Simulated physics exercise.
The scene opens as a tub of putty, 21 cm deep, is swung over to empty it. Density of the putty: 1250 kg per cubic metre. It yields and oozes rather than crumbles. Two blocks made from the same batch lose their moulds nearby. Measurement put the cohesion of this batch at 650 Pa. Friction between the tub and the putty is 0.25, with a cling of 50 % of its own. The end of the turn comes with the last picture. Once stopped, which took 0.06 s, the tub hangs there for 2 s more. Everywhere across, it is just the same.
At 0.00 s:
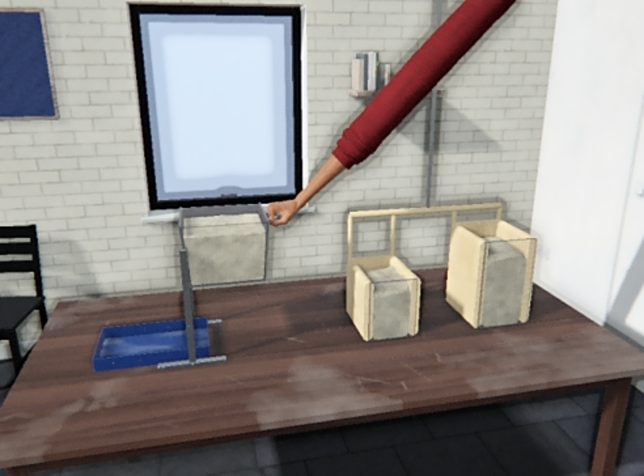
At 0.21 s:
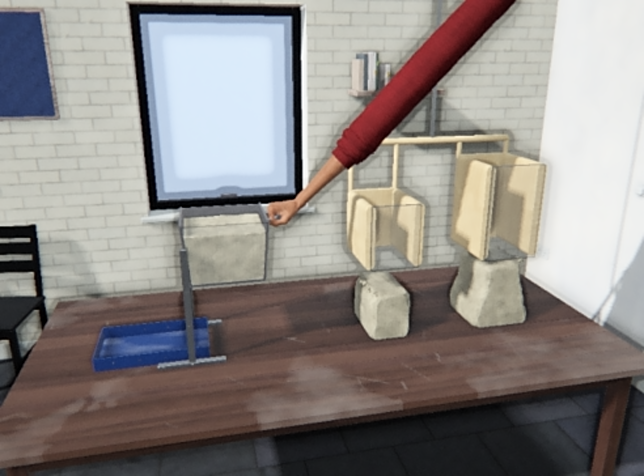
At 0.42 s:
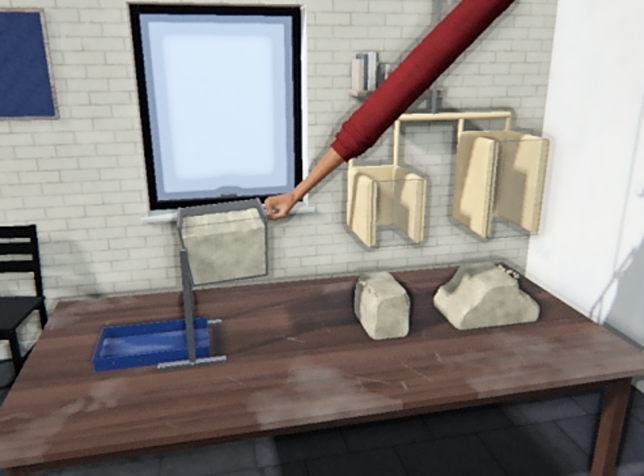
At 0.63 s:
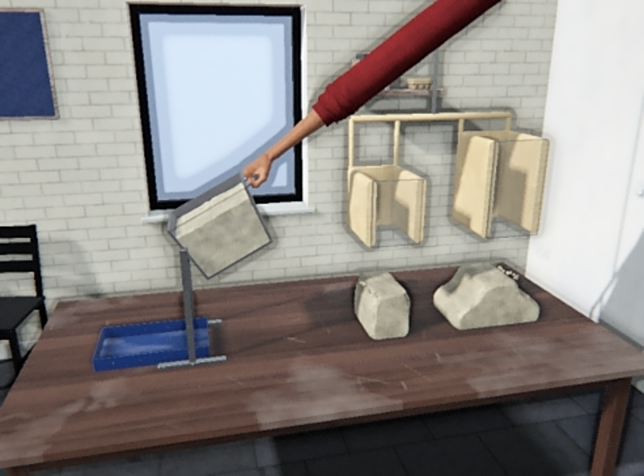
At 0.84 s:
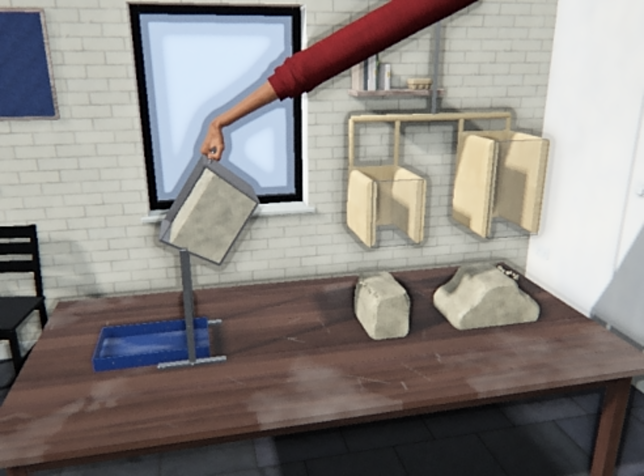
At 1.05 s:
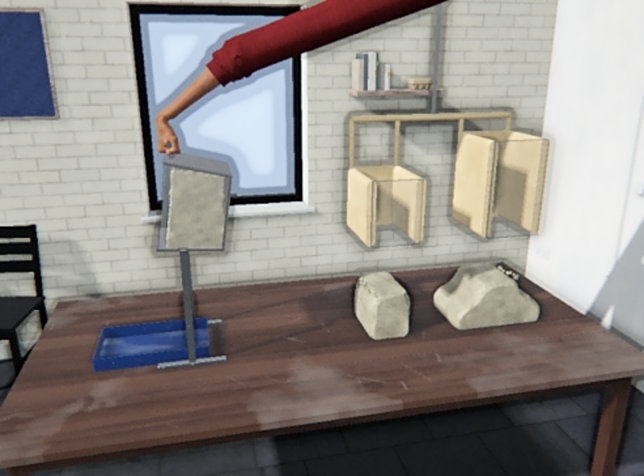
Two pale moulds rose off a pair of putty blocks, the right one slumping into a low mound, and then a red-sleeved arm tilted a tub of putty leftward until it was nearly on its side.
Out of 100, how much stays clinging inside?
54 %.
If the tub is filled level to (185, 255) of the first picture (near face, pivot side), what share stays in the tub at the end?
I'd say close to 100 % stays in the tub.
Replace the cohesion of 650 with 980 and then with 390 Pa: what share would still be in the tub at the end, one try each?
Respectively 100 % and 45 %.
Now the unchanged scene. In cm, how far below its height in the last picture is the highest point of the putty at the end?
About 14 cm.
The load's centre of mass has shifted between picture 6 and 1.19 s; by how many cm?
The change is near 4 cm.
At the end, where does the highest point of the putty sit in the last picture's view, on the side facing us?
On the near face, the top ends up close to (204, 212).
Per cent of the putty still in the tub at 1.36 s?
Near 75 in a hundred.
After 1.19 s, the tub is at 81 degrees and holds 98 %.
After 1.36 s, the tub is at 81 degrees and holds 75 %.
After 1.53 s, the tub is at 81 degrees and holds 59 %.
After 1.70 s, the tub is at 81 degrees and holds 54 %.
After 3.05 s, the tub is at 81 degrees and holds 54 %.
